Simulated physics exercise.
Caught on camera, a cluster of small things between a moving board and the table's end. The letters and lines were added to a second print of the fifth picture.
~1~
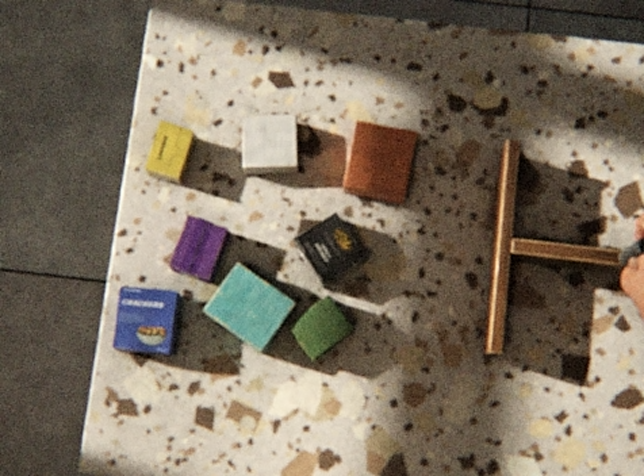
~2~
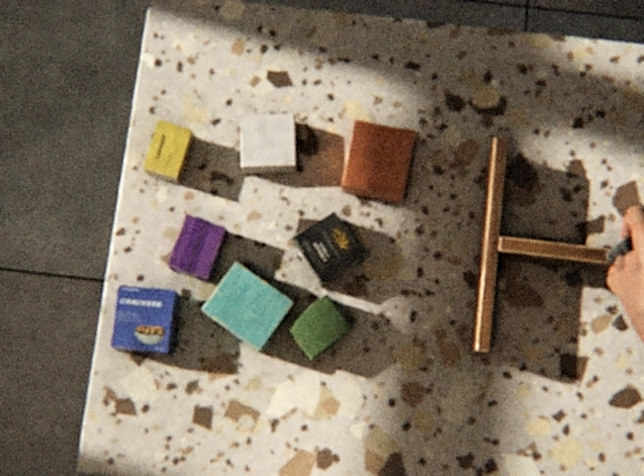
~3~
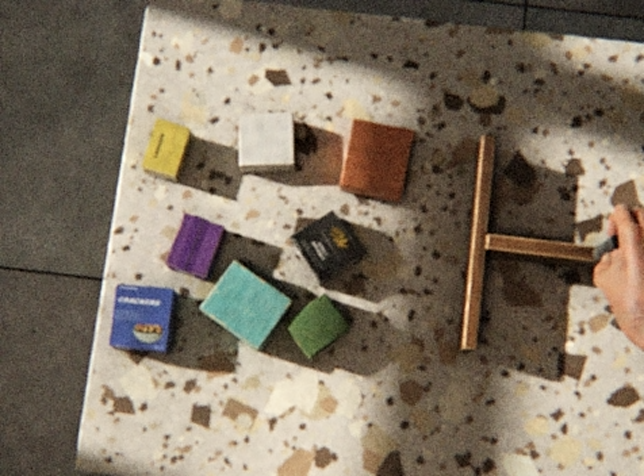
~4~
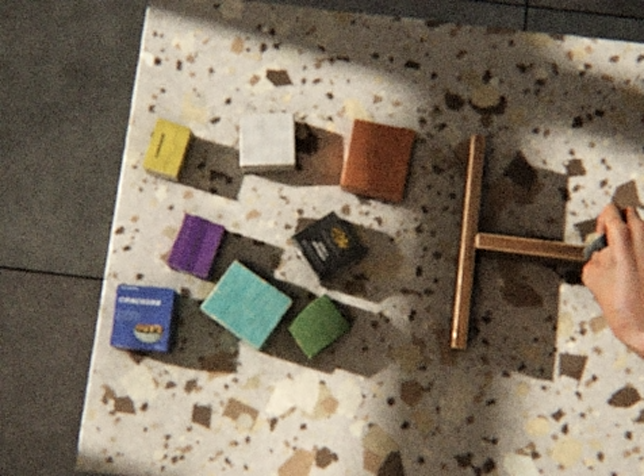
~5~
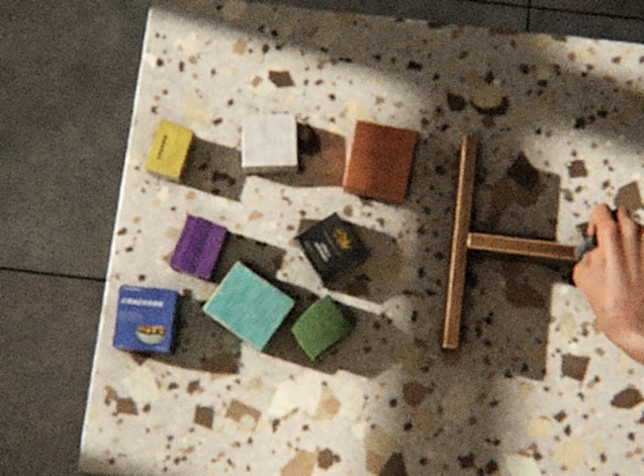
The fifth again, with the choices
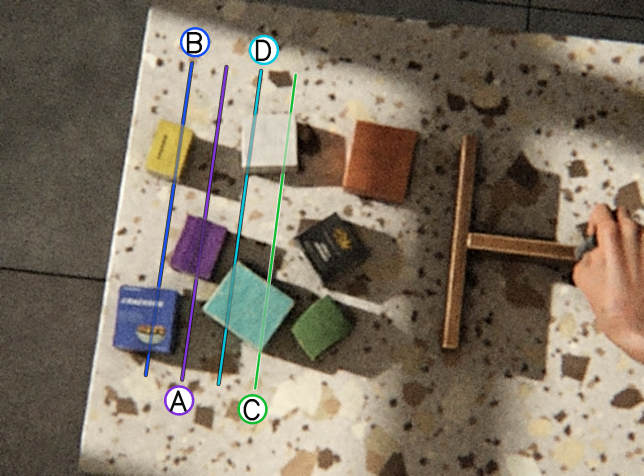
On a speckled stone tabletop, eight small boxes and blocks, among them a blue crackers packet and a turquoise block, sit in a loose cluster at the left. From the right, a hand pushes a T-shaped wooden board a short way left toward them, while the objects stay in place.
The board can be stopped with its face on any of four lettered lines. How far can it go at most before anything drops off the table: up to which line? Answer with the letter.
Up to line C.
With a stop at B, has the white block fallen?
By then, yes.
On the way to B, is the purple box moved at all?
Yes.
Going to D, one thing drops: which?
The yellow packet.
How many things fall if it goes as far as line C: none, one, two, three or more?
The count is none.
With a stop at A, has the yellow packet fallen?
Yes.
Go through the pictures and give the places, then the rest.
In the first frame, blue packet (148, 321); yellow packet (172, 153); green block (321, 329).
In the second frame, board (493, 243); turquoise block (249, 308).
In the third frame, board (479, 240); purple box (197, 248).
In the fourth frame, board (470, 239); white block (268, 142).
In the fifth frame, board (461, 239); yellow packet (172, 152); green block (320, 328); turquoise block (250, 308).
On the marked copy, A at (205, 219); B at (169, 215); C at (276, 227); D at (240, 223).
With C. Early on, board (394, 231); orange block (363, 160); yellow packet (172, 152).
Further on, board (328, 224); white block (243, 137); turquoise block (225, 305).
At the end, board (281, 218); blue packet (116, 323); yellow packet (148, 152); nothing has fallen.
As for the rest, A drops the white block, blue packet and yellow packet; B drops the purple box, white block, blue packet, yellow packet and turquoise block; D drops the yellow packet.
